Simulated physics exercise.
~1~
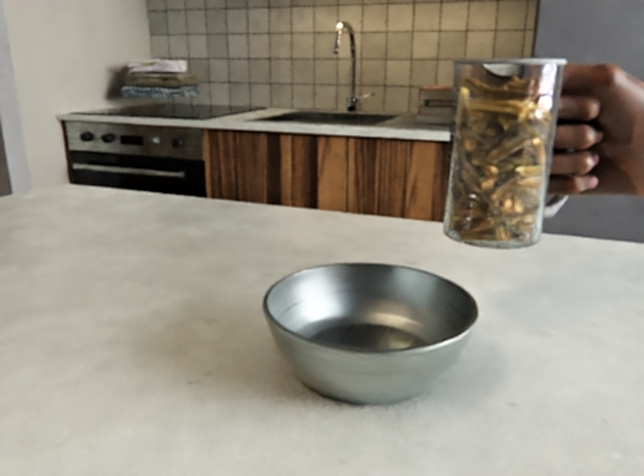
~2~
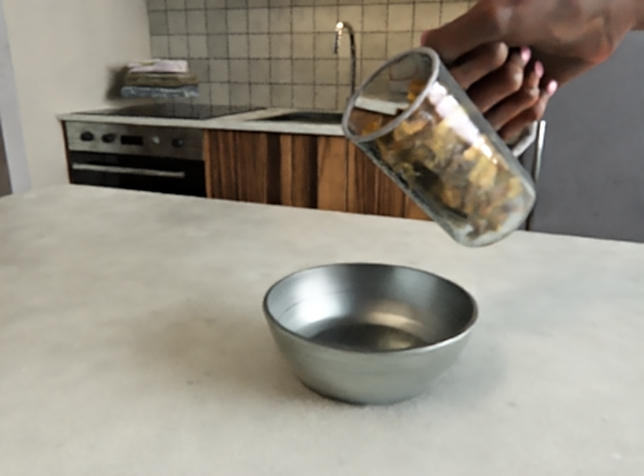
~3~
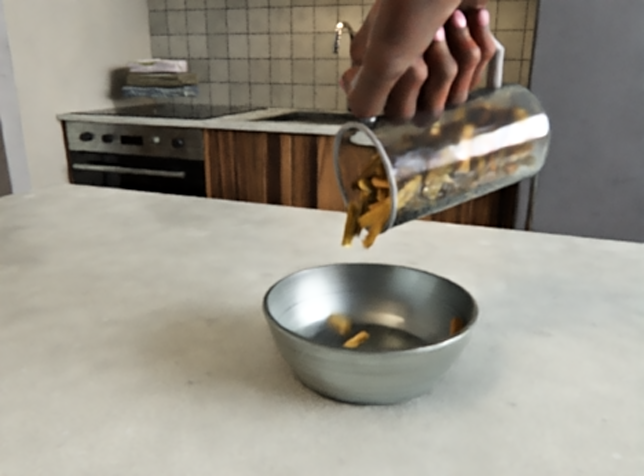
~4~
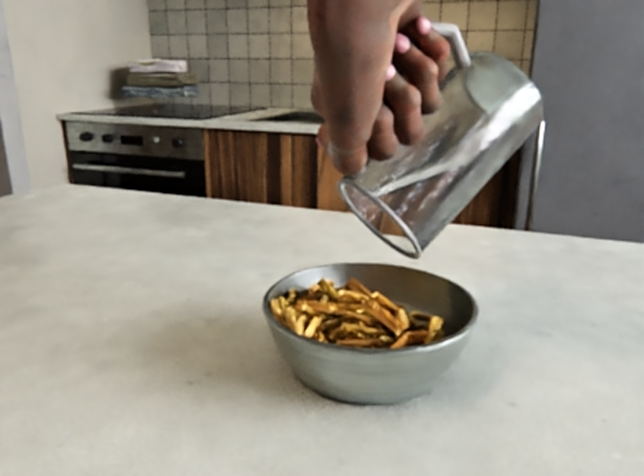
A hand lifted a clear glass cup full of golden-brown dry pasta, tipped it to the left over a metal bowl on the counter, and poured the pieces out until the cup was empty and the pasta lay in the bowl.
